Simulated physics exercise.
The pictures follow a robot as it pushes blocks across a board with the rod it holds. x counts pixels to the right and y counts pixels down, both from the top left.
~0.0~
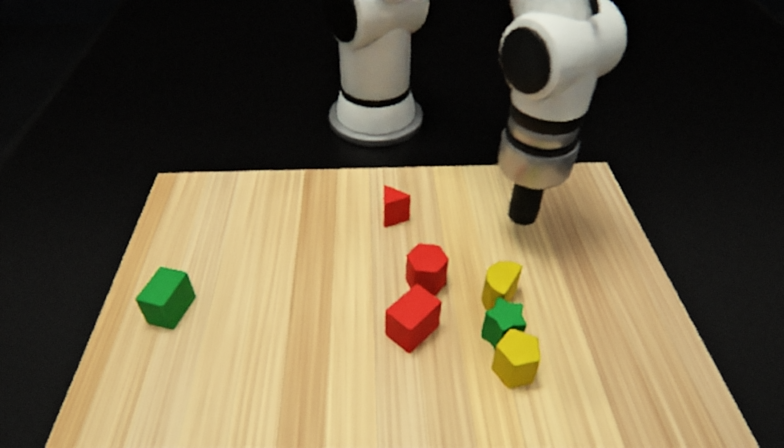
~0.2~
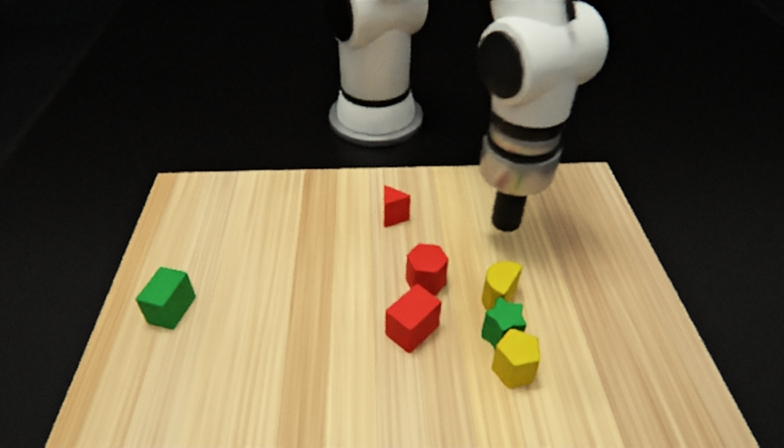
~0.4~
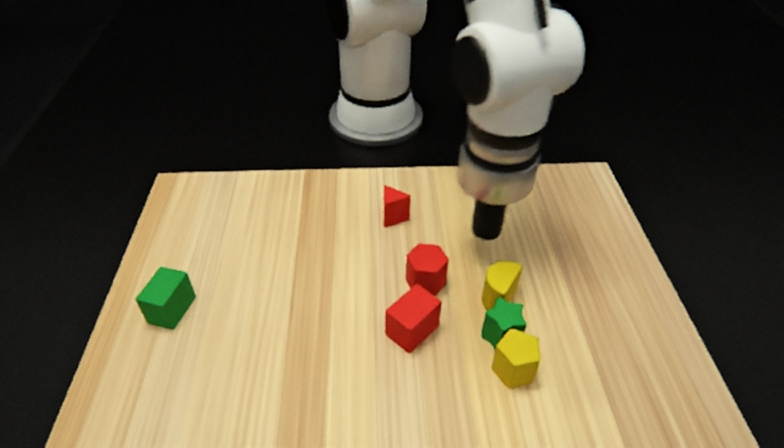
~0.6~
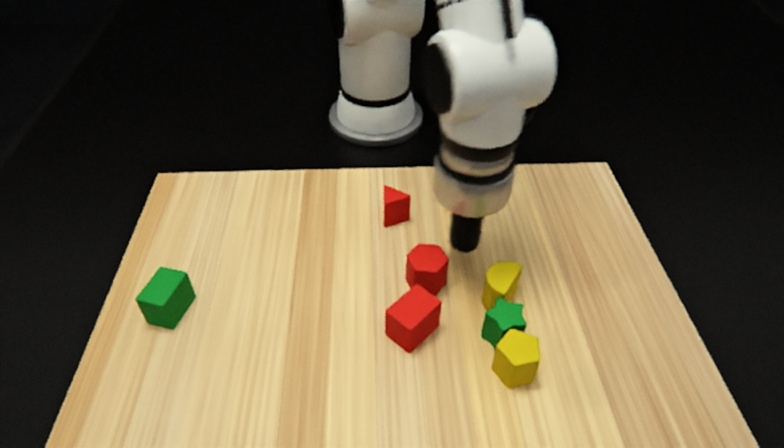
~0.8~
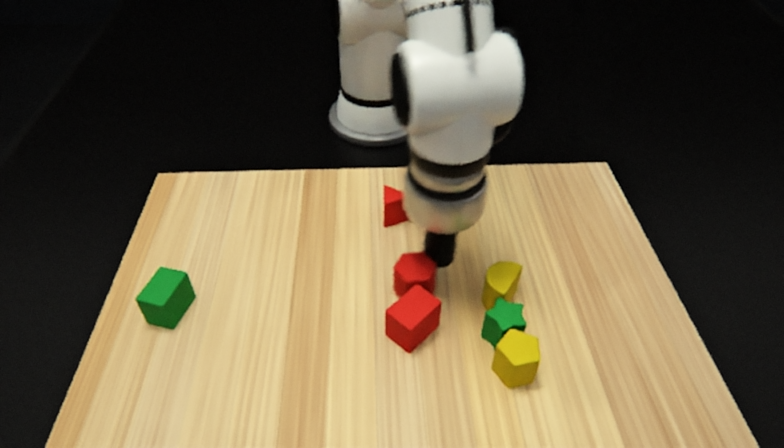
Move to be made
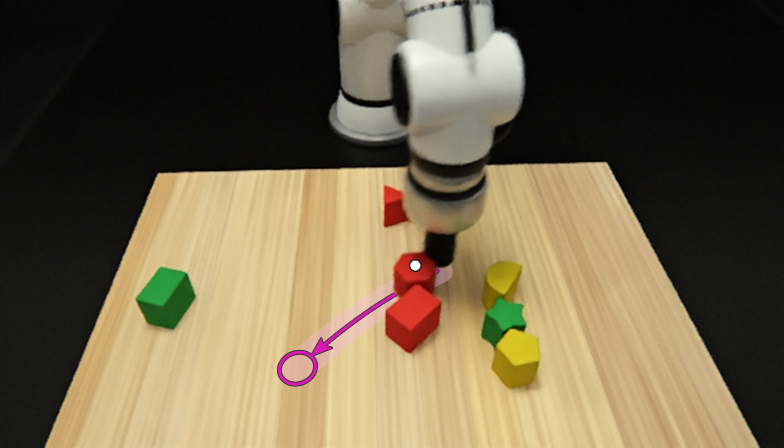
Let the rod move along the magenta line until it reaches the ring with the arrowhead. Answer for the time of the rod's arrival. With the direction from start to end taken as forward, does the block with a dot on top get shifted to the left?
Yes, that is how it ends up.
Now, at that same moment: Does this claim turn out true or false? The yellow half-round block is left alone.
That statement is accurate.
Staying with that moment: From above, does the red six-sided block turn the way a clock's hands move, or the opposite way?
My prediction: CCW.
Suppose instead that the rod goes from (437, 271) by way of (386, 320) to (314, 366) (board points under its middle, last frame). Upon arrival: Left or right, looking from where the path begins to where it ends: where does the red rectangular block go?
The shift is leftward.
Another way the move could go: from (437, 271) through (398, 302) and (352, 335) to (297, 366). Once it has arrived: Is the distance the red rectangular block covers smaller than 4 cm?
The answer is yes.
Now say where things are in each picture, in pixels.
The first picture shows rod tip (522, 216); block tops, red rectangular block (414, 306); red six-sided block (428, 257); yellow half-round block (503, 274).
The second picture shows rod (506, 223); blocks unchanged.
The third picture shows rod (486, 231); blocks unchanged.
The fourth picture shows rod (464, 242); blocks unchanged.
The fifth picture shows rod (438, 257); red rectangular block (414, 306); red six-sided block (415, 266); yellow half-round block (503, 274).
Path on the board, from (437, 271) by way of (391, 297) and (345, 328) to (298, 368); the dot is on the red six-sided block.
What follows on the original path. One third of the way, rod (391, 283); red rectangular block (412, 314); red six-sided block (369, 297), turned 30° anticlockwise.
Two thirds of the way, rod (343, 315); red rectangular block (412, 314); red six-sided block (325, 336), turned 45° anticlockwise.
At the end, rod (295, 354); red rectangular block (412, 314); red six-sided block (295, 382), turned 75° anticlockwise; yellow half-round block in place.
